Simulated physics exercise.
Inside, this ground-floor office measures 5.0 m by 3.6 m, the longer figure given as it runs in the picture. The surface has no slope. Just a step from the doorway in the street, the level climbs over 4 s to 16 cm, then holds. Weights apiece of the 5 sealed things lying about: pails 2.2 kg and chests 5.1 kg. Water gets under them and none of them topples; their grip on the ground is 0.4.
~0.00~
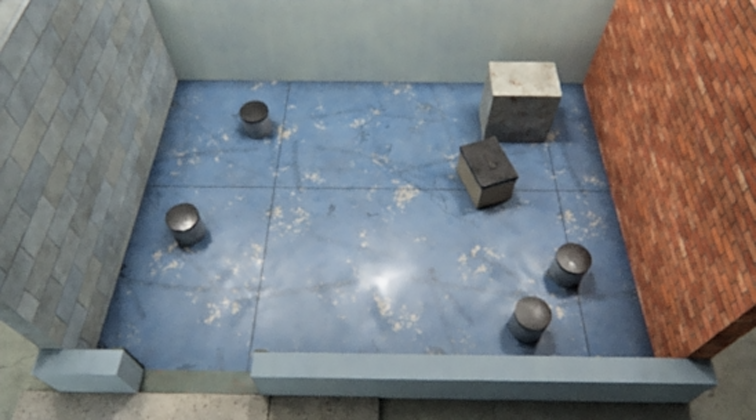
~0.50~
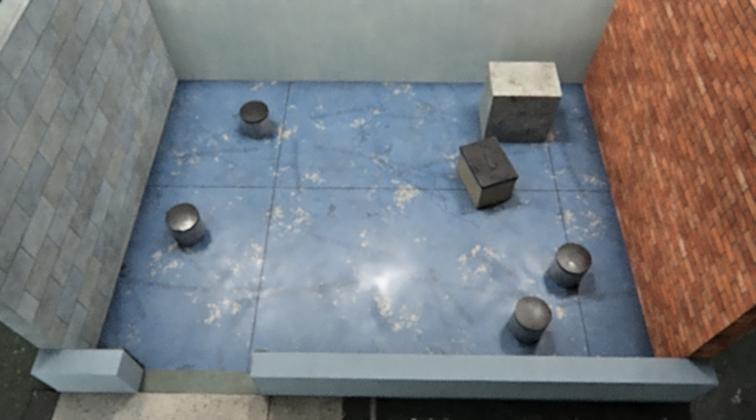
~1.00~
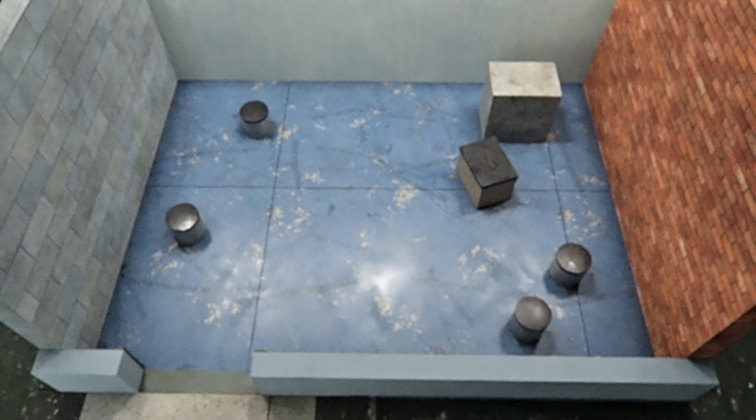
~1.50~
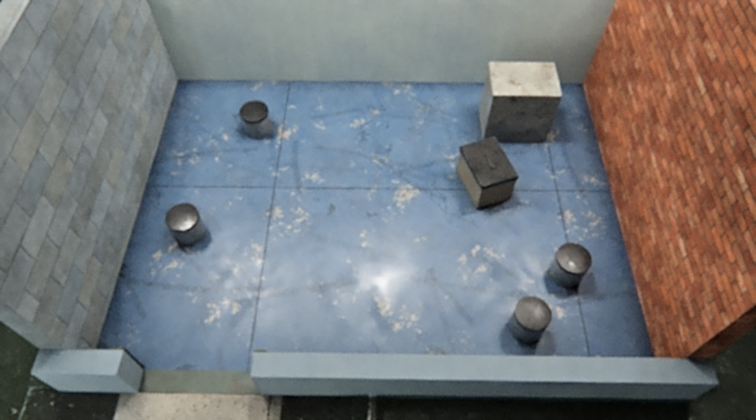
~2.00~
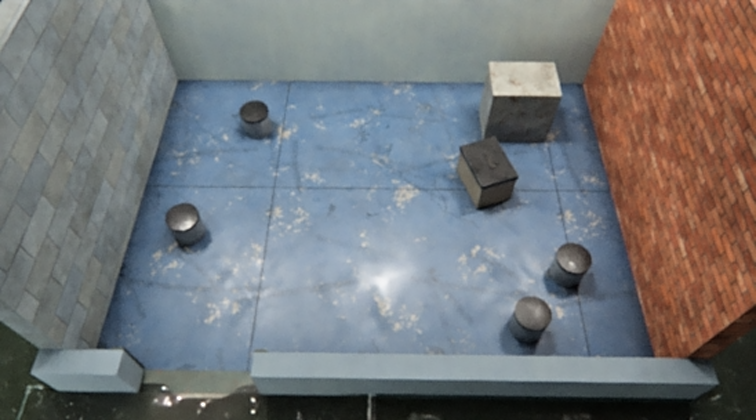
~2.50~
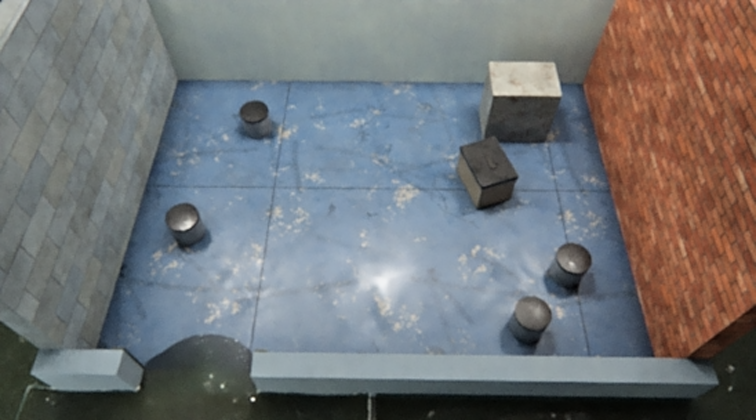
A ground-floor room with a worn blue floor, a grey block wall on the left and red brick on the right, is seen from high above its open front. Four dark pails stand spread about, with a dark chest and a larger pale one toward the back right. Murky water spreads over the ground outside and creeps through the doorway at front left, while the objects and camera stay still.
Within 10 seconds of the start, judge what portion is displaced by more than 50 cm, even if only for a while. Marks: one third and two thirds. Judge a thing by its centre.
The count is mid-range.
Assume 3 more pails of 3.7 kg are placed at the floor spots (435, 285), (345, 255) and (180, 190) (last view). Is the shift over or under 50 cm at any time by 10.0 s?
Taking them in the given order: Smaller, then smaller, then greater.
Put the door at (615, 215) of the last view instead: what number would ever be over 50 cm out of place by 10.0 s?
In that case the number is 3.
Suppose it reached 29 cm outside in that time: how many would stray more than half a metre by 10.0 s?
The answer would then be 4.
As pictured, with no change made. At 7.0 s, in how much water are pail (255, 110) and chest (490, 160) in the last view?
Depth approx. 8 cm / 1 cm.
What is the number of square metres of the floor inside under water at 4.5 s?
Roughly 4.5 m2 of it is wet.
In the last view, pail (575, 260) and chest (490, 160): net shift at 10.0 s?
0 cm, 20 cm.
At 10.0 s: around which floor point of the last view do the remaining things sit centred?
Close to (448, 198).
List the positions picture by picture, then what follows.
The first frame shows a pail at (533, 313), on the bottom; a pail at (182, 216), on the bottom; water covers 0.0 m2; 0 of 5 have shifted.
The second frame shows a pail at (533, 313), on the bottom; a pail at (182, 216) rests on the ground; 0.0 m2 under water; 0 of 5 have shifted.
The third frame shows a pail at (533, 313) rests on the ground; a pail at (182, 216) rests on the ground; water covers 0.0 m2; 0 of 5 have shifted.
The fourth frame shows a pail at (533, 313), on the bottom; a pail at (182, 216) rests on the ground; water covers 0.0 m2; 0 of 5 have shifted.
The fifth frame shows a pail at (533, 313), on the bottom; a pail at (182, 216) rests on the ground; 0.0 m2 under water; 0 of 5 have shifted.
The sixth frame shows a pail at (533, 313), on the bottom; a pail at (182, 216) rests on the ground; water covers 0.2 m2; 0 of 5 have shifted.
After 3.5 s 0 of 5 are over 50 cm from their spots; 0 afloat.
After 4.5 s 0 of 5 are over 50 cm from their spots; 0 afloat.
After 7.0 s 2 of 5 are over 50 cm from their spots; 2 afloat.
After 10.0 s 2 of 5 are over 50 cm from their spots, and 2 have been at some point; 2 afloat.
